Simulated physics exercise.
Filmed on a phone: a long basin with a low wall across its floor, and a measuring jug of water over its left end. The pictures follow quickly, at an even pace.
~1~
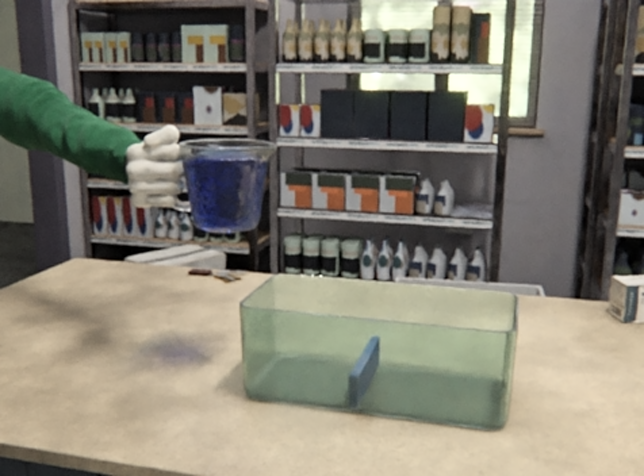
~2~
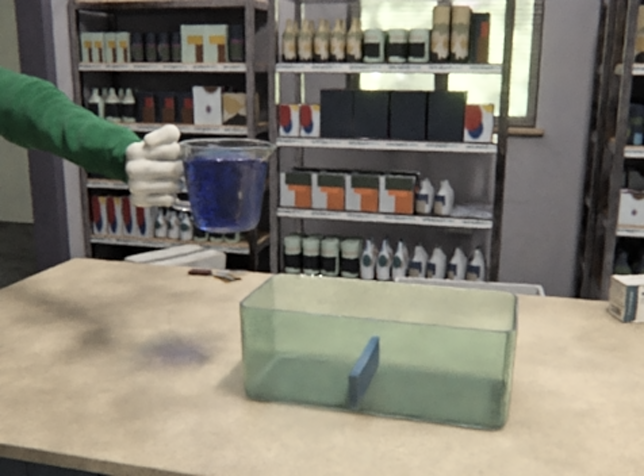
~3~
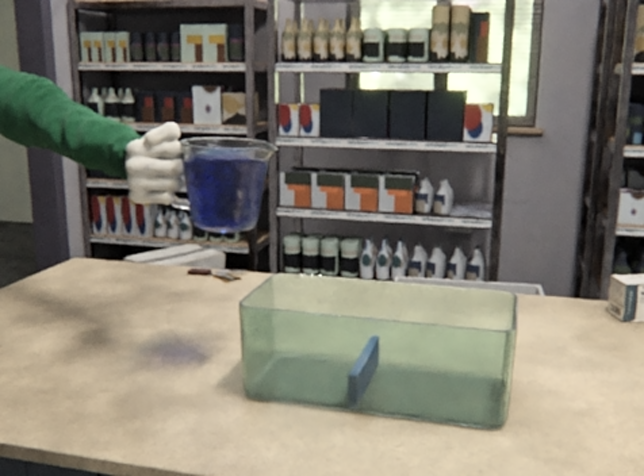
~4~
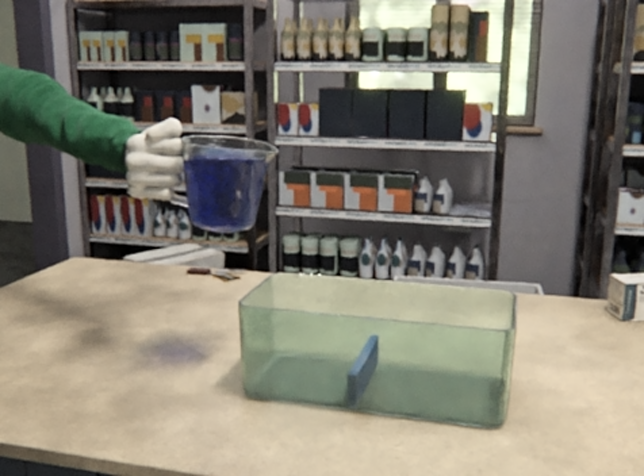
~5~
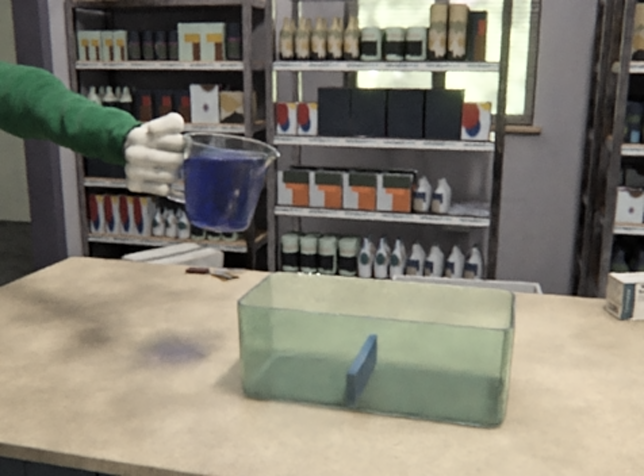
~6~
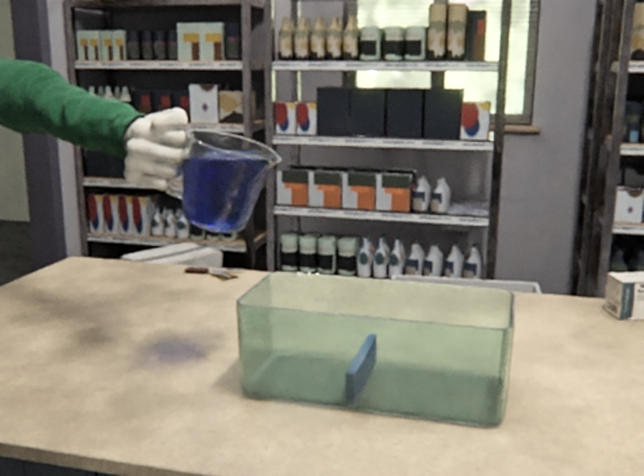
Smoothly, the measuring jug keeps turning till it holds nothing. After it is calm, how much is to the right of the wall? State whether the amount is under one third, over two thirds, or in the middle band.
The right side of the wall holds a small share, below one third.
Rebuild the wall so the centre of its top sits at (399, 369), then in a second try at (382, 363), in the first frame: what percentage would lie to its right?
Note - case one near 15 %, case two near 10 %.
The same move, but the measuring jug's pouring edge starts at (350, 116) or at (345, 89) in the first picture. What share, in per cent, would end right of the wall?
In order, some 90 and 90 percent.
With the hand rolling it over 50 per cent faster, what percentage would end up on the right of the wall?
Result: Roughly 5 %.
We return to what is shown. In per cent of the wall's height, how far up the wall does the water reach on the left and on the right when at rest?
70 left, 0 right, give or take.
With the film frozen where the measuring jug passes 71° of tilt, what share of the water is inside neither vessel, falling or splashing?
I'd say some 20 per cent.
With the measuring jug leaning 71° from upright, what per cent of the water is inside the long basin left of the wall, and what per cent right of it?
On the left near 15 in a hundred, on the right near 0 in a hundred.
A moment on, the measuring jug is tipped part way and 62 per cent is still to pour, 17 is left of the wall and 0 right of it.
Next, the measuring jug is tipped right over and 6 per cent is still to pour, 83 is left of the wall and 3 right of it.
Then the measuring jug is tipped right over and 0 per cent is still to pour, 92 is left of the wall and 6 right of it.
Later the measuring jug is tipped right over and 0 per cent is still to pour, 92 is left of the wall and 6 right of it.
At rest 92 per cent lies left of the wall, 6 right of it and 3 outside.
